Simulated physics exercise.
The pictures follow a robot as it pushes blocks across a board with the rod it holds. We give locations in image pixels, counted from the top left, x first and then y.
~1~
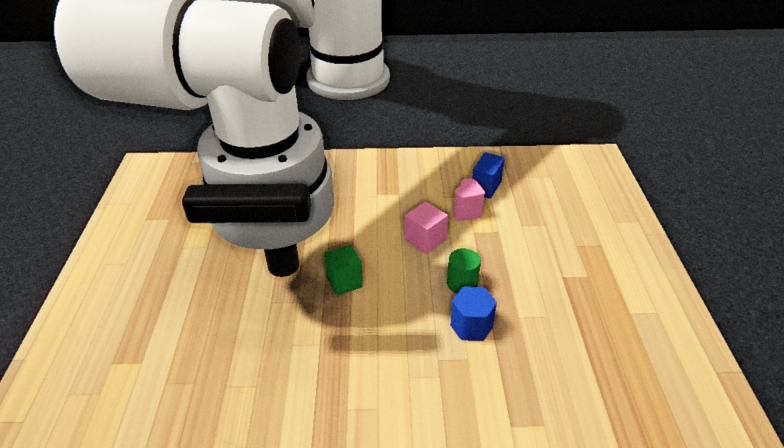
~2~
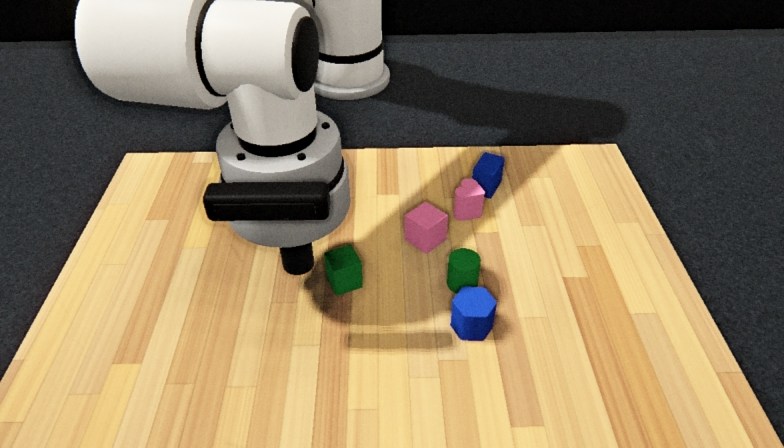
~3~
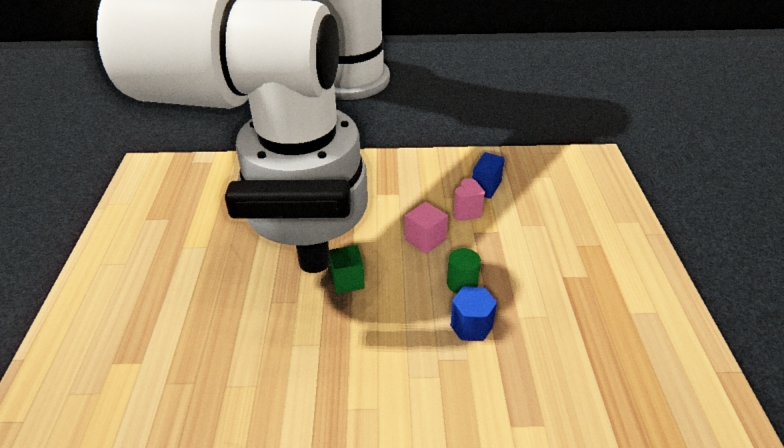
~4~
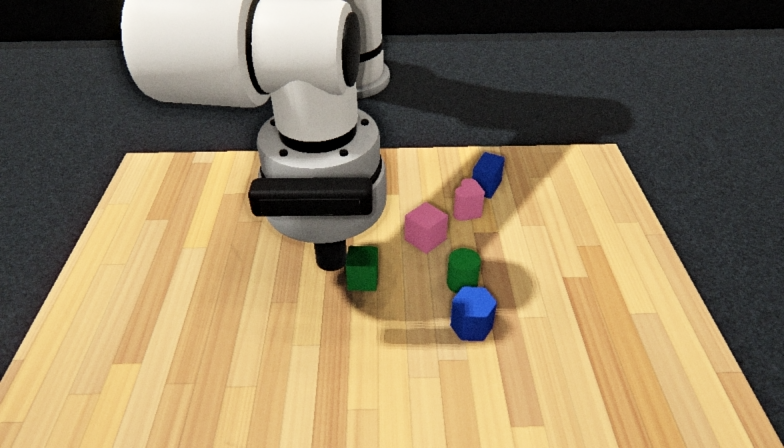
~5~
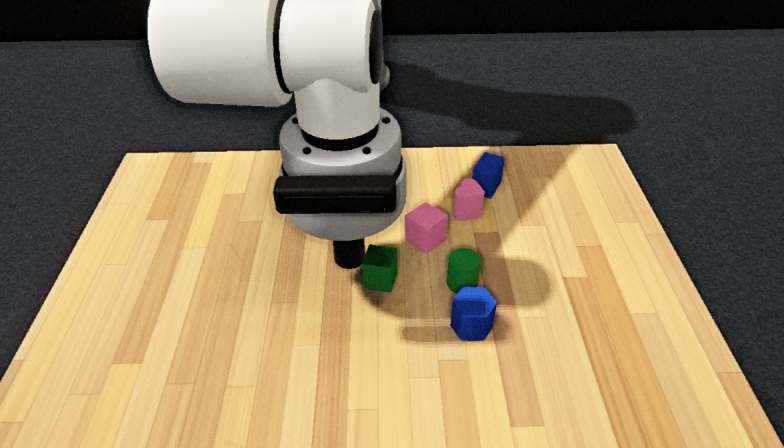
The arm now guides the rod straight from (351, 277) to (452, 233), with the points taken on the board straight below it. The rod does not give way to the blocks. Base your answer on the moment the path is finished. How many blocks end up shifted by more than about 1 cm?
3 or more.
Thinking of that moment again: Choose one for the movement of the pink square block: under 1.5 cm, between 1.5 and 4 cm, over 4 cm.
My estimate: Beyond 4 cm.
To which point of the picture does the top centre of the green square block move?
Just about (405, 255).
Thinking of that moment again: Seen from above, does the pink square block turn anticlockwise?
Yes, it checks out.
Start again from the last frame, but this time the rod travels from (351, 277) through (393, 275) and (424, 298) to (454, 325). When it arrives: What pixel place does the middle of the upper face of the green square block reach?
Located at (458, 266).
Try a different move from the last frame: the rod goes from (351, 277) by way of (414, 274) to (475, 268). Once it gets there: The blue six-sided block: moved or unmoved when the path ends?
It's unmoved.
On the path given first. One third of the way, rod at (387, 244); green square block at (404, 255), turned 40° clockwise.
Two thirds of the way, rod at (422, 230); green square block at (405, 255), turned 45° clockwise; pink square block at (438, 207), turned 15° anticlockwise.
At the end, rod at (453, 215); green square block at (405, 255), turned 45° clockwise; pink square block at (464, 192), turned 20° anticlockwise; pink heart-shaped block at (482, 177), turned 15° anticlockwise; blue oblong block at (491, 160).
